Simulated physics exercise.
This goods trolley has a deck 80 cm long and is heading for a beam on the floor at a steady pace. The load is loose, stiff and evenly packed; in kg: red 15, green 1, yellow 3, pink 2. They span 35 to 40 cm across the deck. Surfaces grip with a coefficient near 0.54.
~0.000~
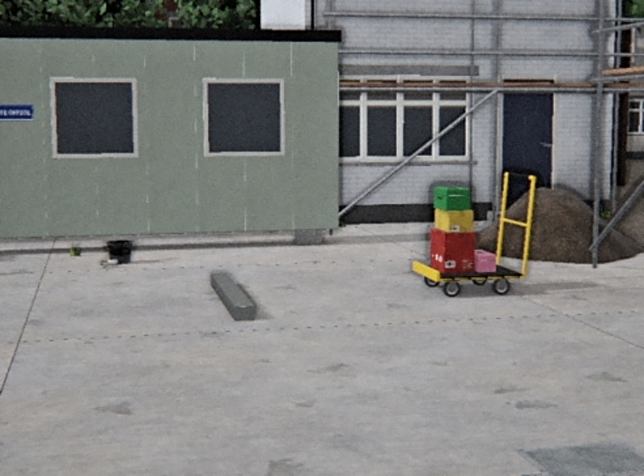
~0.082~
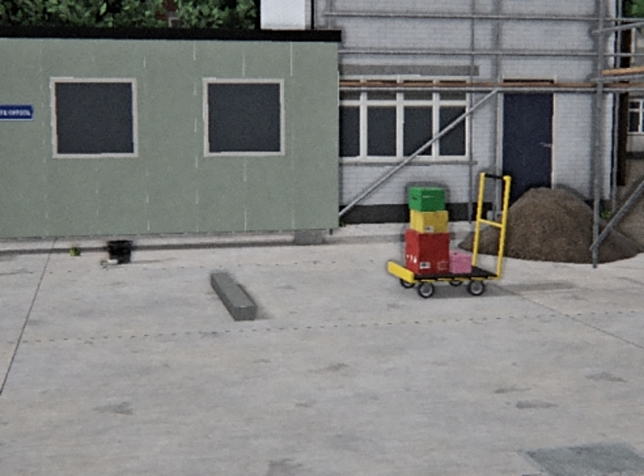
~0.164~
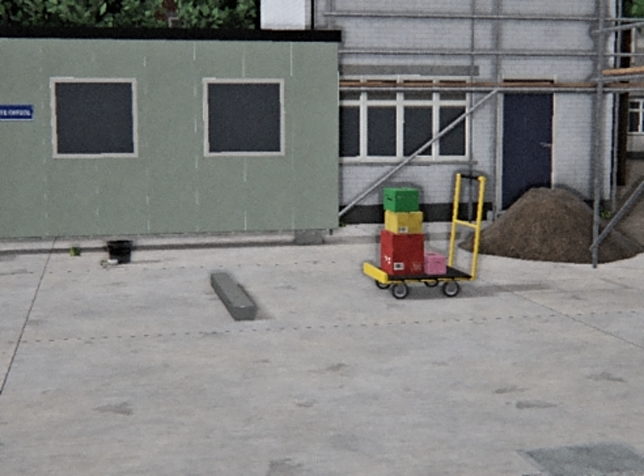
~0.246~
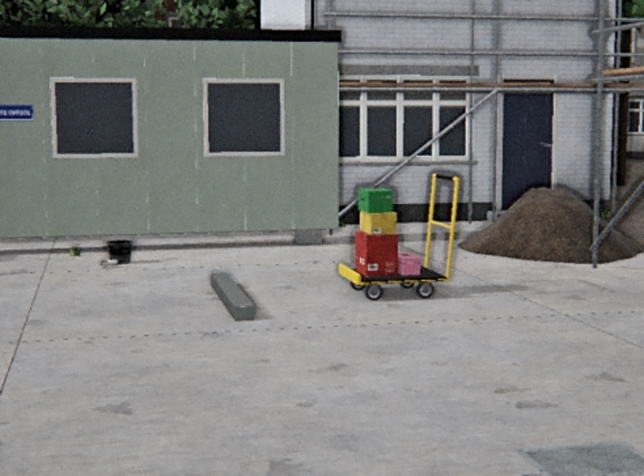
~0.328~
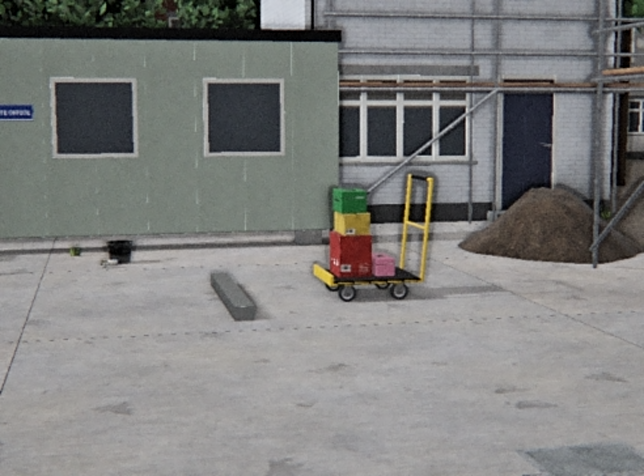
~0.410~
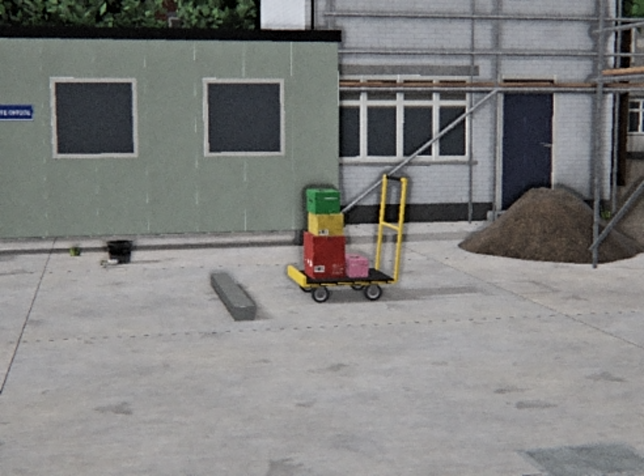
In a concrete yard beside a green cabin and a scaffolded brick building, a yellow-handled trolley stands out near a mound of dirt, stacked with red, yellow and green boxes and a small pink one. It rolls steadily left, away from the mound, drawing closer to a grey beam on the ground.
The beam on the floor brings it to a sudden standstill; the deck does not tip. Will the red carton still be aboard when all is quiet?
The red carton goes over the front rim.
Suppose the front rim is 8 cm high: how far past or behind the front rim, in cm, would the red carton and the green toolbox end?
In that case red 20 behind, green 180 past.
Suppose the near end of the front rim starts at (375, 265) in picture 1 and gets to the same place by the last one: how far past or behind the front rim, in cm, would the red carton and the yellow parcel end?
In that case red 20 behind, yellow 60 past.
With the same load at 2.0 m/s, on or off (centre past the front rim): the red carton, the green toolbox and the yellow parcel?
Then red on, green off, yellow off.
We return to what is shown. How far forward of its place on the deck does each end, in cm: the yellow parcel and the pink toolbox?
About: Yellow 155, pink 0.
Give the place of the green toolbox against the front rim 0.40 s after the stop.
About 110 cm past the rim.
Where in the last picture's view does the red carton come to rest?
Near (191, 277).
Impact comes at 0.61 s.
After 1.01 s the red carton is 4 cm behind the rim, tilted 50°, near (233, 252) in the last picture's view.
After 1.41 s the red carton is 6 cm past the rim, tilted 100°, near (222, 258) in the last picture's view.
At rest, 1.9 s, past the rim, red carton, green toolbox and yellow parcel; behind it, pink toolbox.
